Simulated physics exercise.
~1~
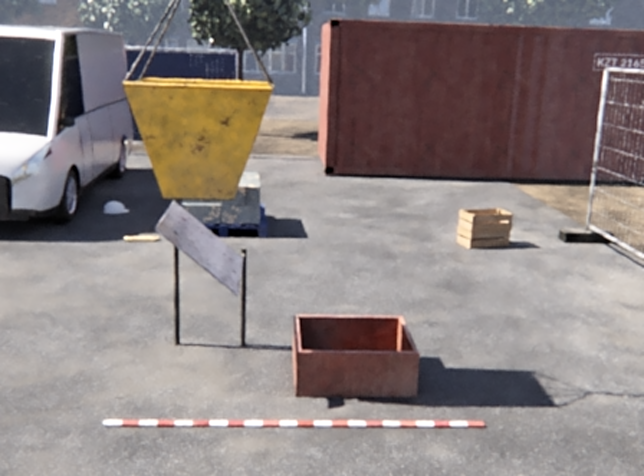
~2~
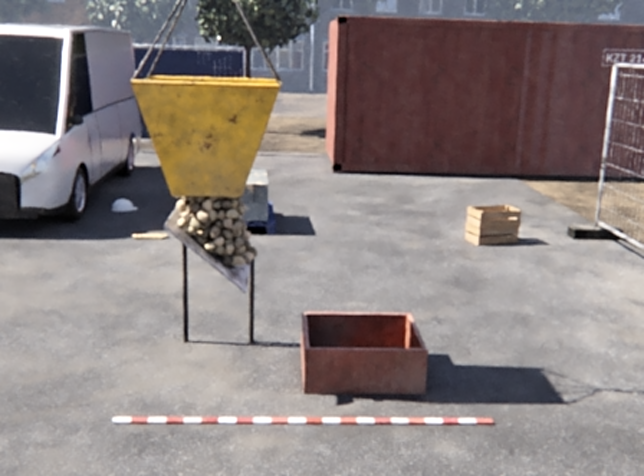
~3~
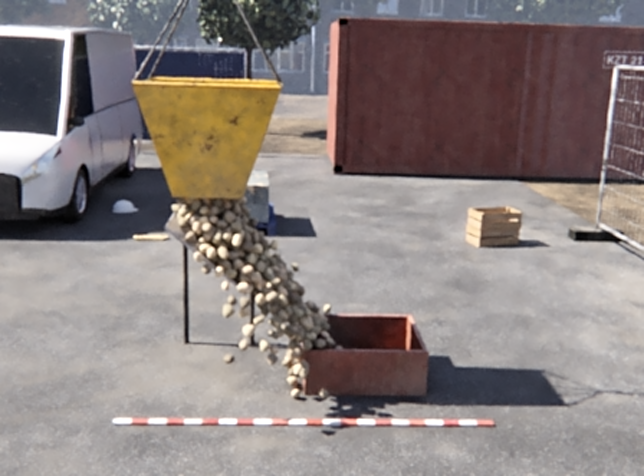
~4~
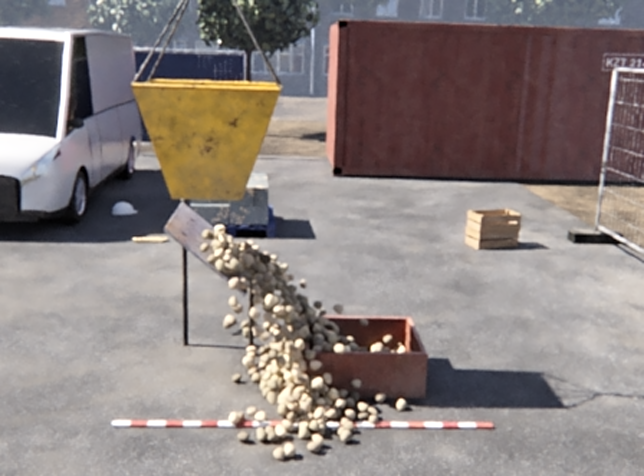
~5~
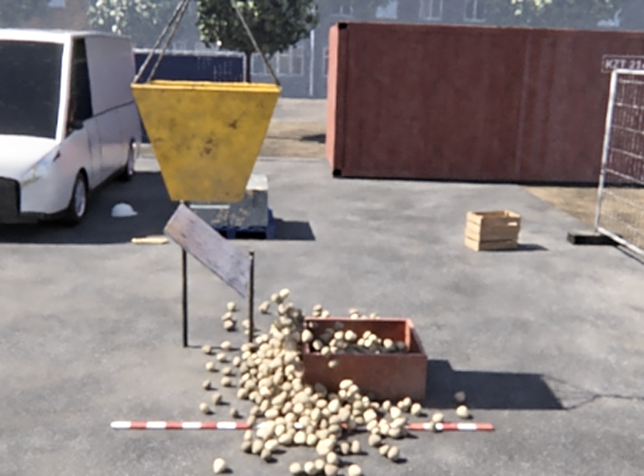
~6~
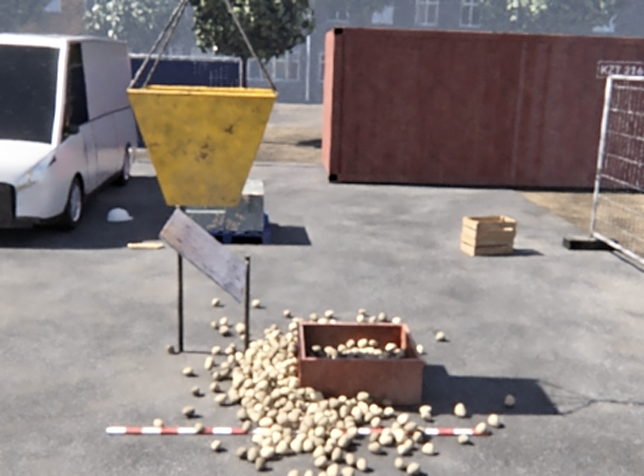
At the start, a yellow skip hangs still above a tilted steel plate on thin legs, with an empty rust-red bin below to the right and a white van parked at the left. Pale, rounded stones drop from the bottom of the skip onto the plate. They slide down to the right in a thick stream, spilling over the near left edge of the bin. As the plate clears, stones pile up on the ground and roll across the striped staff. In the end, some stones lie inside the bin, but most rest outside, heaped at its left and scattered in front and to the right.
